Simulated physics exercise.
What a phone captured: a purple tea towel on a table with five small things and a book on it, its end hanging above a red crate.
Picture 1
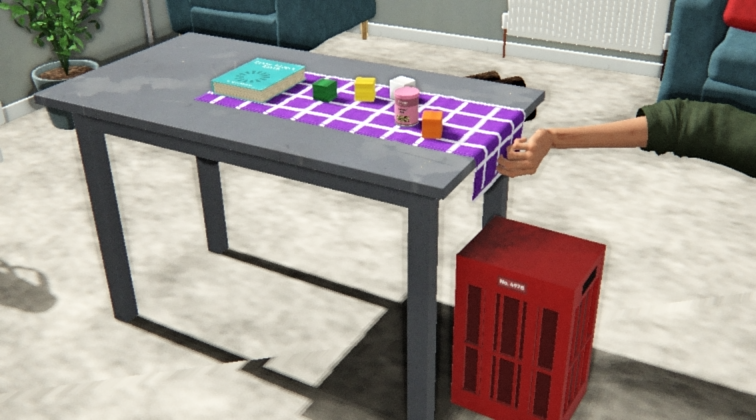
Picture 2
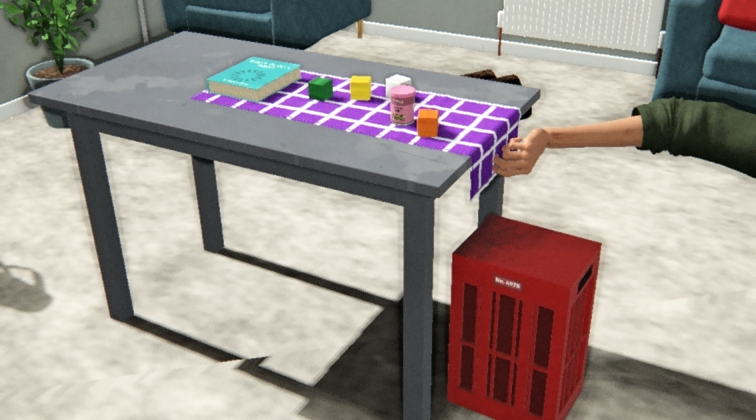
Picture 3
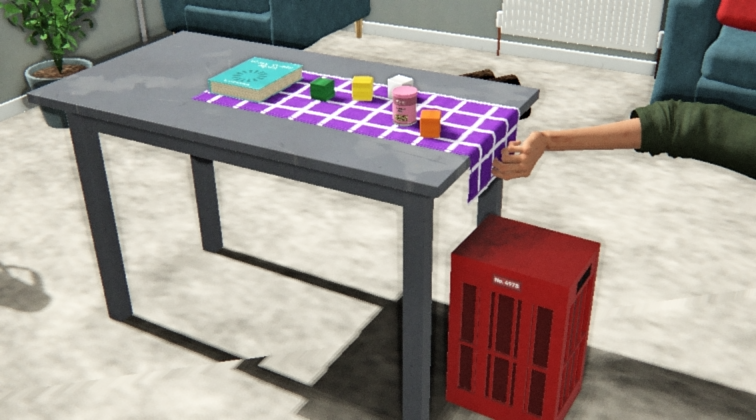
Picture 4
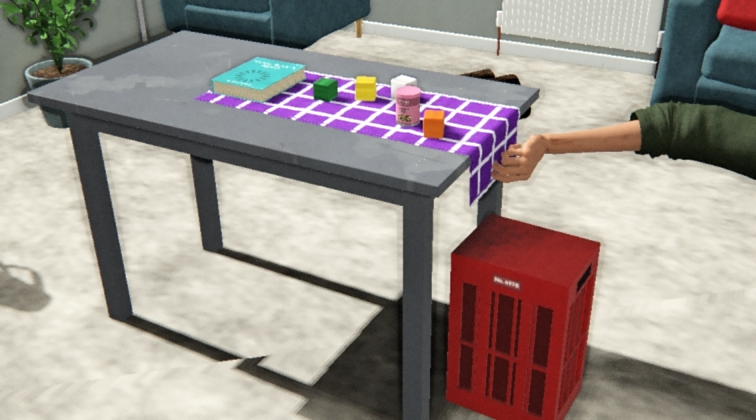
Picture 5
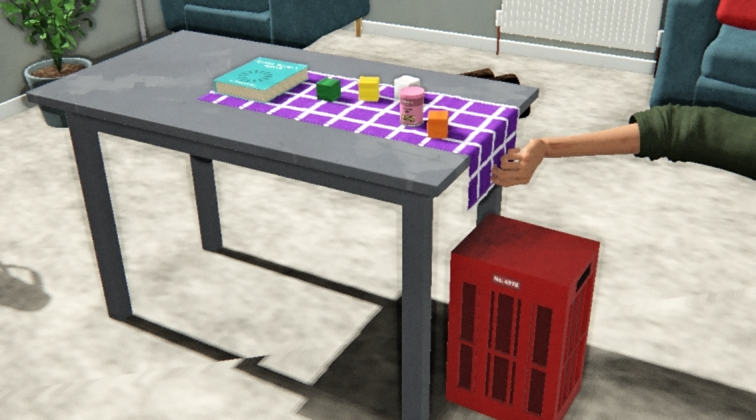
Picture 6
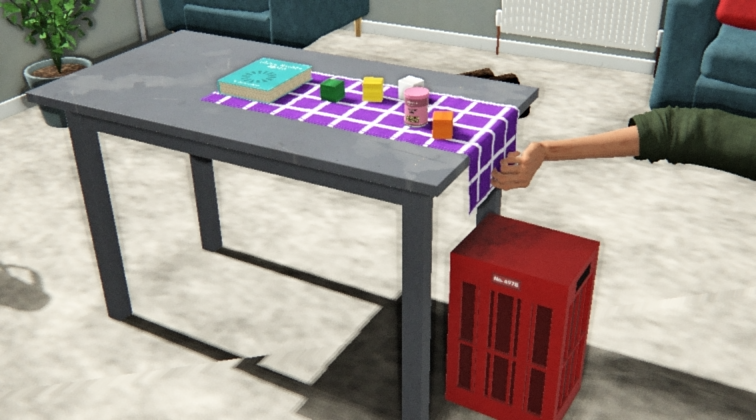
In the video, a hand at the right holds the hanging end of a purple checked cloth above a red crate and draws it slightly downward, as the book, three coloured cubes, white item and pink can shift slightly right.
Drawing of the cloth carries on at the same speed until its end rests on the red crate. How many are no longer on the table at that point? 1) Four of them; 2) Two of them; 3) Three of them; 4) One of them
4.
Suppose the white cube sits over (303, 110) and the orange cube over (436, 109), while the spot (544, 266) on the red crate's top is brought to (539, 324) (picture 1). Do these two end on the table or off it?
The white cube stays aboard, and the orange cube does not stay aboard.
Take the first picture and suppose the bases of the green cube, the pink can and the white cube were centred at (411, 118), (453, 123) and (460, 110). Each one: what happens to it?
So, the green cube makes it through, the pink can ends up down, the white cube ends up down.
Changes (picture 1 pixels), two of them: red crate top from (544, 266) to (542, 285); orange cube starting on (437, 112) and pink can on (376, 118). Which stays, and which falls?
The orange cube goes over, the pink can keeps its place on top.
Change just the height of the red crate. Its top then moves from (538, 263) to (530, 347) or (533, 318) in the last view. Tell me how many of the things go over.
If so, 4 and 3.
Early on, hem on the crate; orange cube gone.
Finally, hem on the crate; orange cube gone. The count of fallen things is one.
